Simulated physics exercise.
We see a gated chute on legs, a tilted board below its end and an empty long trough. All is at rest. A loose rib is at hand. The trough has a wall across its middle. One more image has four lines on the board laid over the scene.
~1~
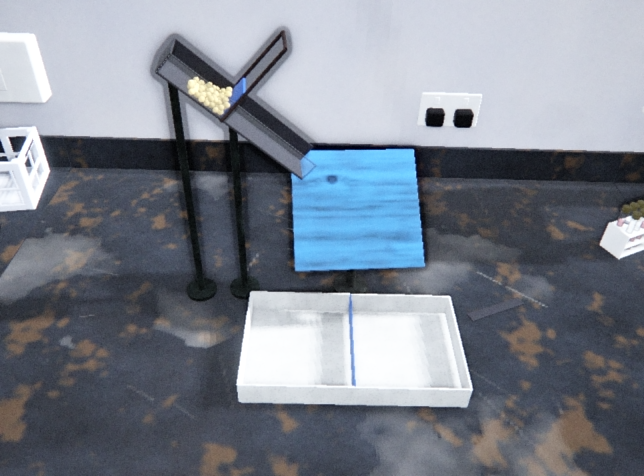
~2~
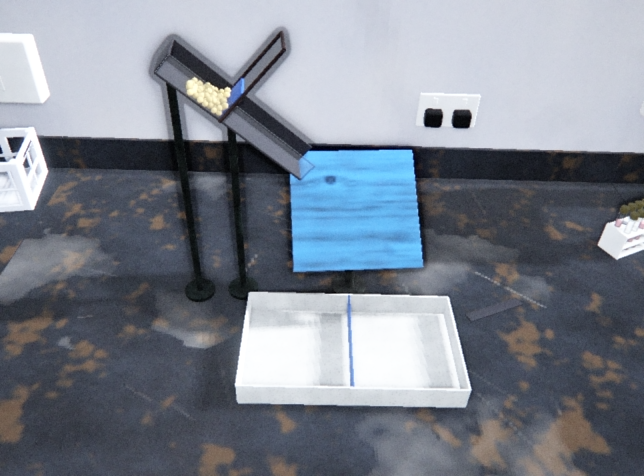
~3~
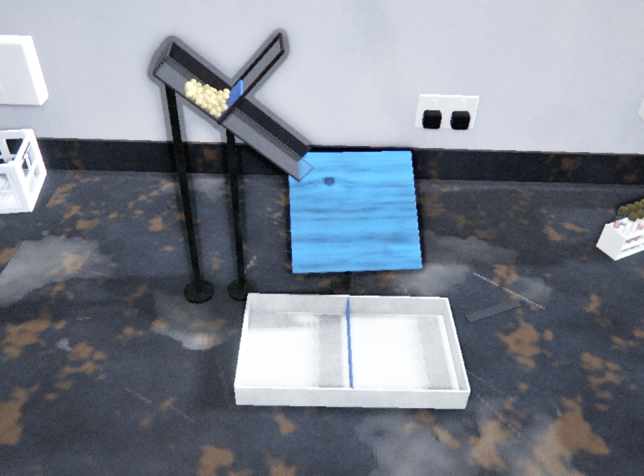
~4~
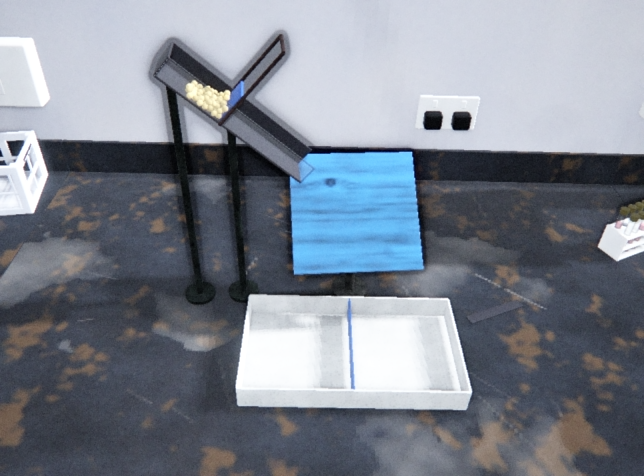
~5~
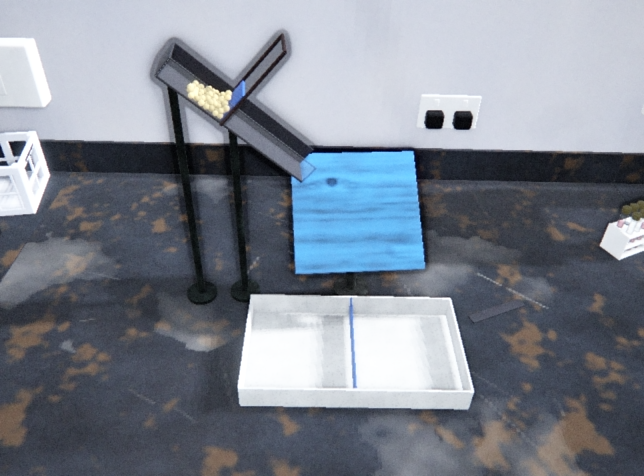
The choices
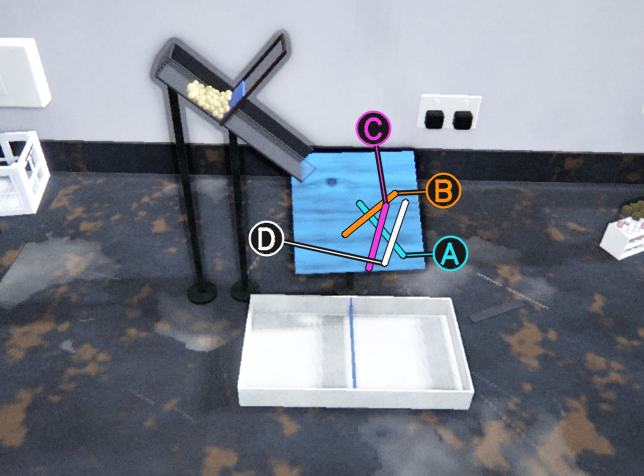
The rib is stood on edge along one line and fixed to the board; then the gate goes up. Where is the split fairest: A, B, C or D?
C is best.
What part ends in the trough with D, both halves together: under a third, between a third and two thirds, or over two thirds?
Line D gives over two thirds.
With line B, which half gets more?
More lands on the left.
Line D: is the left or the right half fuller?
The right half.
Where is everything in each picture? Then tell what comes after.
Load behind the gate at (215, 94), soya beans; lip of the chute at (301, 170), sloping fairly steeply, in the first picture.
Middle of the board at (355, 208), tilted fairly steeply; middle of its low edge at (359, 269); of its high edge at (351, 151), in the second picture.
Front corners of the trough at (235, 387) and (469, 391); front end of its middle wall at (353, 389); gate still shut at (238, 91), in the third picture.
Middle of the load at (214, 98); lip at (299, 173), in the fourth picture.
Middle of the load at (215, 98); lip at (301, 173), in the fifth picture.
On the marked copy, line A from (359, 203) to (403, 255); line B from (395, 193) to (344, 234); line C from (385, 205) to (368, 268); line D from (405, 202) to (384, 263).
Choosing A, of what is caught, a stray few in the left half, nearly all in the right.
Choosing B, of what is caught, most in the left half, a small part in the right.
Choosing C, of what is caught, about half in the left half, about half in the right.
Choosing D, of what is caught, a small part in the left half, nearly all in the right.
